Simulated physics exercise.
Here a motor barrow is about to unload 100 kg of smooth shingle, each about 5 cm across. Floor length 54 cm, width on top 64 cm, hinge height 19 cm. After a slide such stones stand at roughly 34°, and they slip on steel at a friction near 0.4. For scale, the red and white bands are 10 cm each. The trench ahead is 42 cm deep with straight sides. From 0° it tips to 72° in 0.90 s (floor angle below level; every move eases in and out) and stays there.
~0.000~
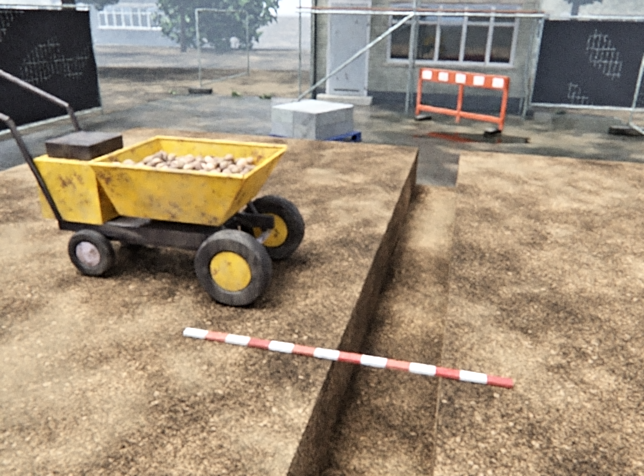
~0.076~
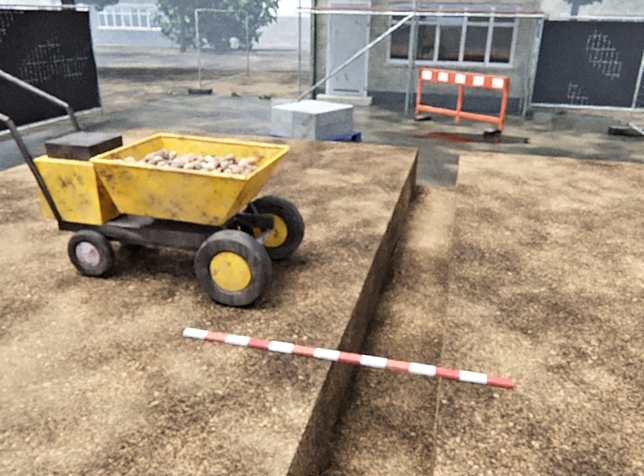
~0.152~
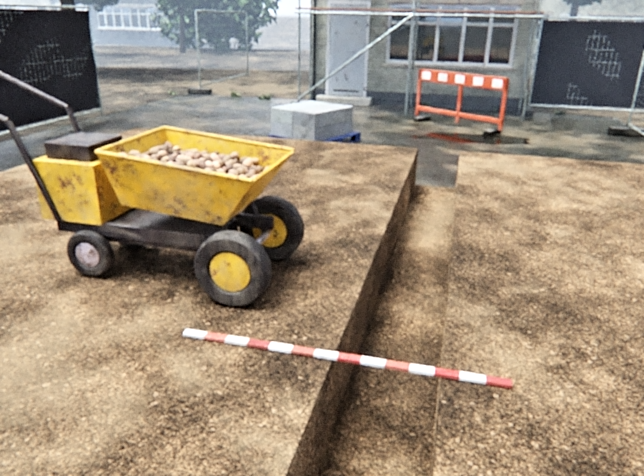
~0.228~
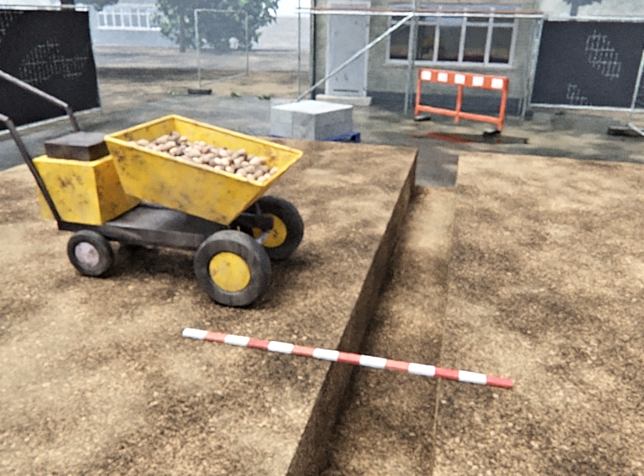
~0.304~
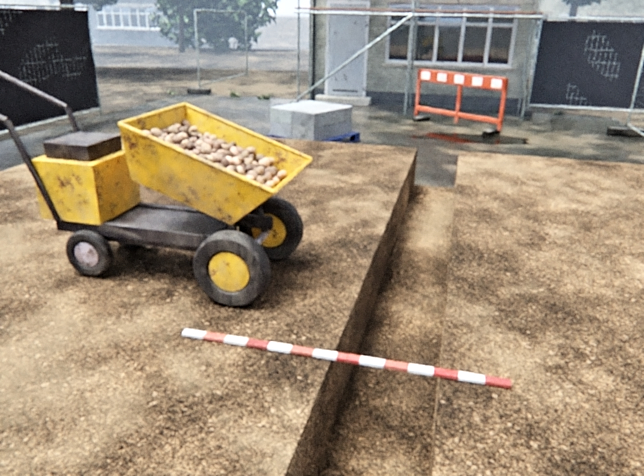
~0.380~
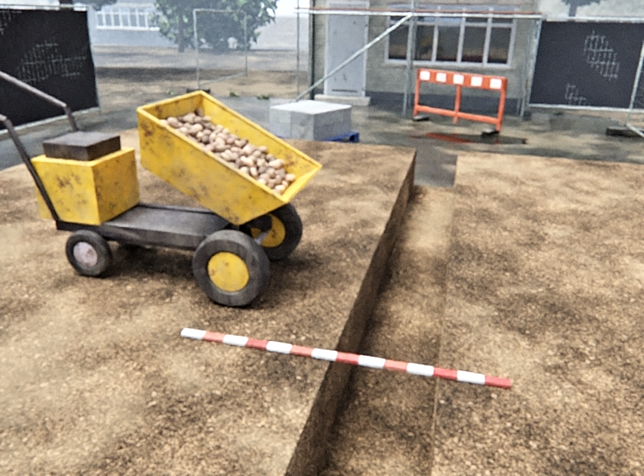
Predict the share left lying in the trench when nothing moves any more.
Close to 100 in a hundred.
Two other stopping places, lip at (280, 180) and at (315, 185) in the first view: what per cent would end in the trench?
First some 90, then 50 per cent.
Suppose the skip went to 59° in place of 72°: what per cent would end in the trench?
Then about 60 per cent.
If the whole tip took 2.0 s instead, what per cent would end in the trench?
Then about 100 per cent.
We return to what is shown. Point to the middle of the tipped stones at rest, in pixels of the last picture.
Around (398, 358).
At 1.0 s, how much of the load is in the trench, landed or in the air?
Some 35 per cent.
After 0.7 s the floor is at 61°; 100 % in the skip; the foremost stones are at (323, 224).
After 1.0 s the floor is at 72°; 60 % in the skip, 3 % short of the trench, 37 % in the trench; the foremost stones are at (419, 338).
After 1.4 s the floor is at 72°; 21 % in the skip, 3 % short of the trench, 76 % in the trench; the foremost stones are at (437, 357).
After 3.3 s the floor is at 72°; 0 % in the skip, 100 % in the trench; the foremost stones are at (437, 359).
